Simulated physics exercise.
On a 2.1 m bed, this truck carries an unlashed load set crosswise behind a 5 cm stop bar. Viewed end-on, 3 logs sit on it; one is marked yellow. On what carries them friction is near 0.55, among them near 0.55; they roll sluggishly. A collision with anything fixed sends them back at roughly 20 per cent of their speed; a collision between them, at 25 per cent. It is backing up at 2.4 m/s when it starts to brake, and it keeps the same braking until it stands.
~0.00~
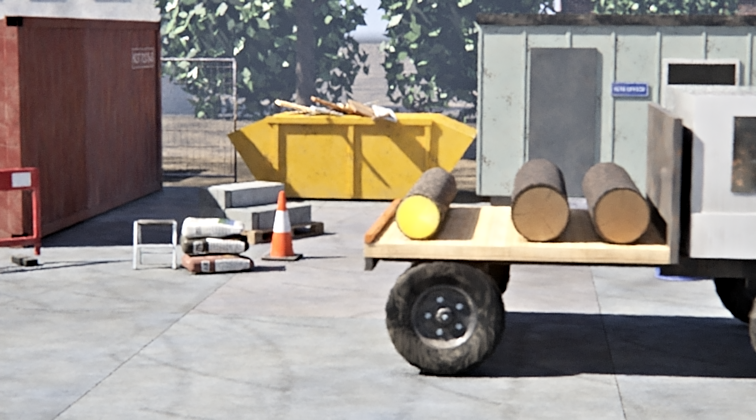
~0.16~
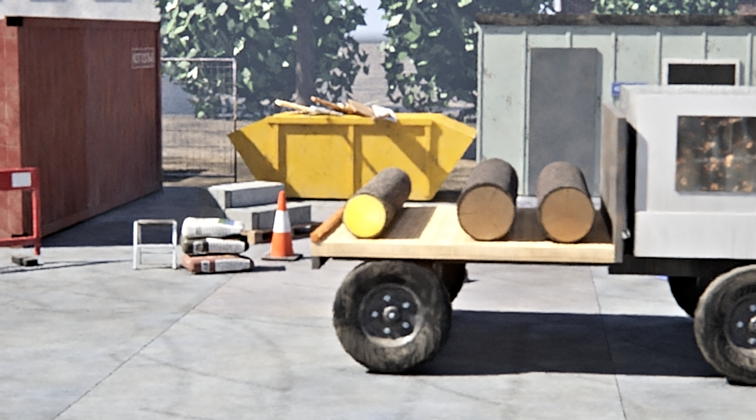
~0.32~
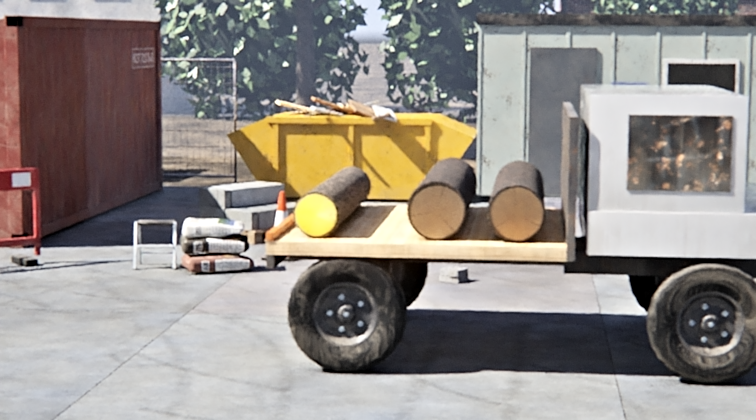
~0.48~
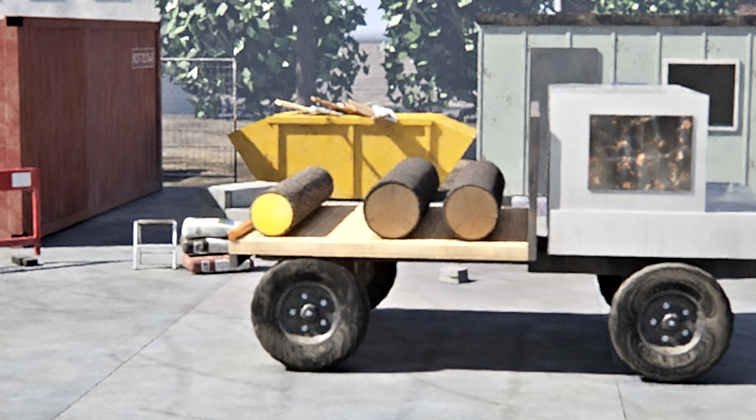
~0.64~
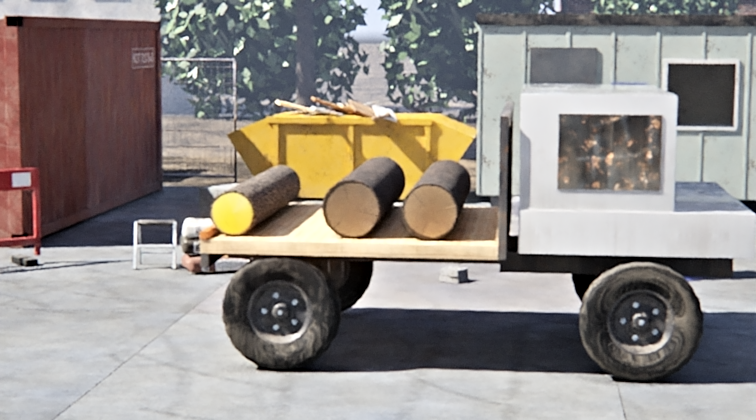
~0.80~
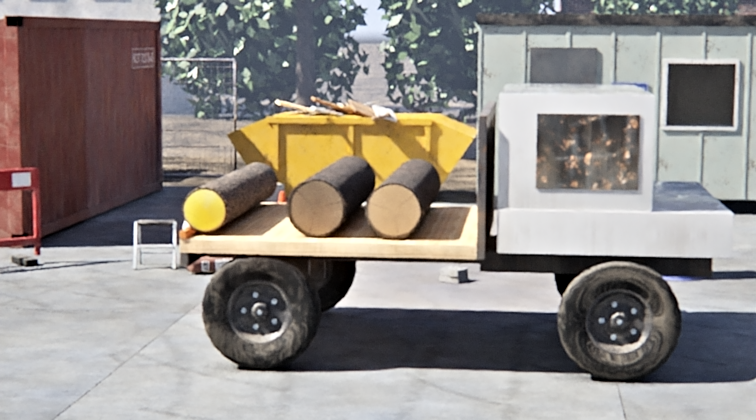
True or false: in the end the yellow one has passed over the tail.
False.
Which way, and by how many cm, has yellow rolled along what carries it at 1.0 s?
Yellow 20 left.
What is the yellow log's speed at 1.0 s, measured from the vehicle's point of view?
0.4 m/s, roughly.
After 1.0 s, yellow is on the bed, 10 cm from the bar, rolling away from it; 0 over the tail so far.
After 1.1 s, yellow is on the bed, 15 cm from the bar, rolling away from it; 0 over the tail so far.
After 1.3 s, yellow is on the bed, 15 cm from the bar; 0 over the tail so far.
At rest (1.5 s), yellow is on the bed, 10 cm from the bar; 0 over the tail so far.
